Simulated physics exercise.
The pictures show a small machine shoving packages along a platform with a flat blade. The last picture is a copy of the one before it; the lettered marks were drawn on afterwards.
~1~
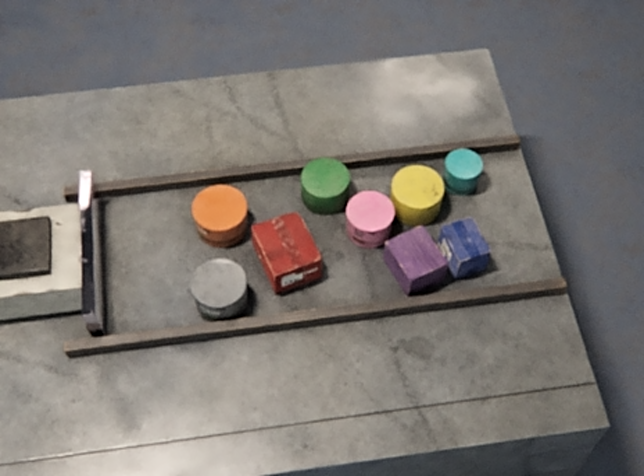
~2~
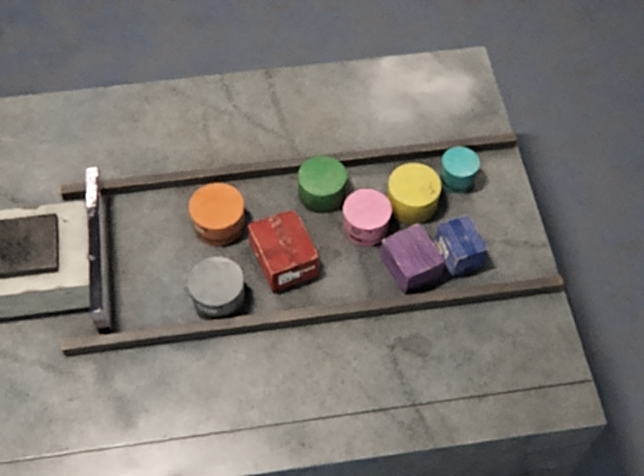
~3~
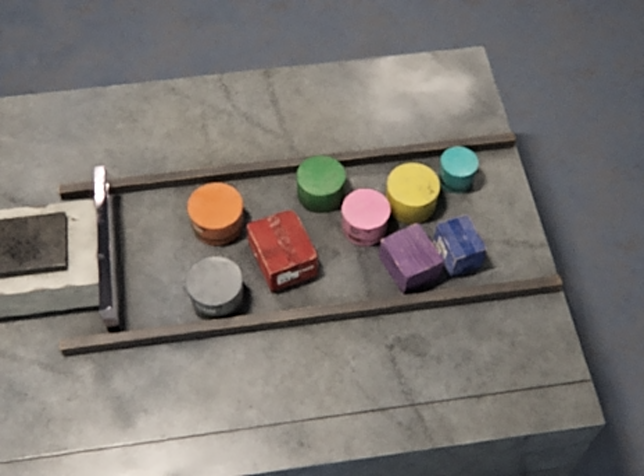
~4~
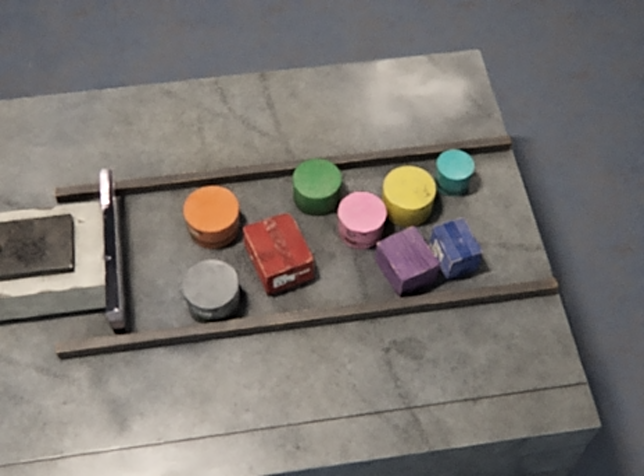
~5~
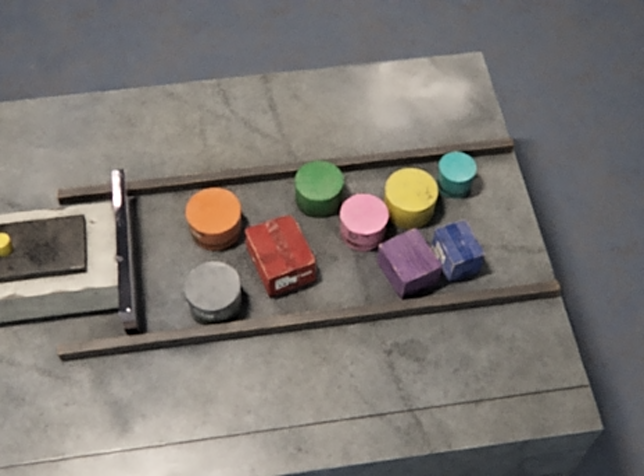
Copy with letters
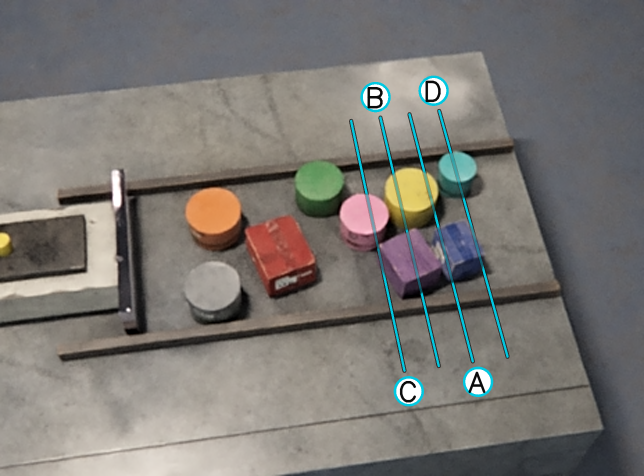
A small machine with a flat blade crept slowly to the right along a grey platform between two rails, while the colourful round tubs and boxes ahead of it stayed where they were, untouched.
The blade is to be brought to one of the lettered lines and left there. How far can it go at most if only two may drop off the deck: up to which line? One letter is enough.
Stop at B.
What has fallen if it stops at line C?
The turquoise pail.
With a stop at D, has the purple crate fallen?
Yes.
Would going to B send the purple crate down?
No.
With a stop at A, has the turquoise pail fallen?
Yes.
On the copy, A at (439, 228); B at (407, 232); C at (376, 236); D at (471, 224).
On B. First, robot (153, 234); grey pail (269, 290); orange pail (259, 214).
Then, robot (257, 221); turquoise pail (487, 162); blue parcel (488, 249).
Finally, robot (334, 212); blue parcel over the edge; turquoise pail over the edge; two fallen.
By contrast, A drops four; C is within the limit but short; D drops five.
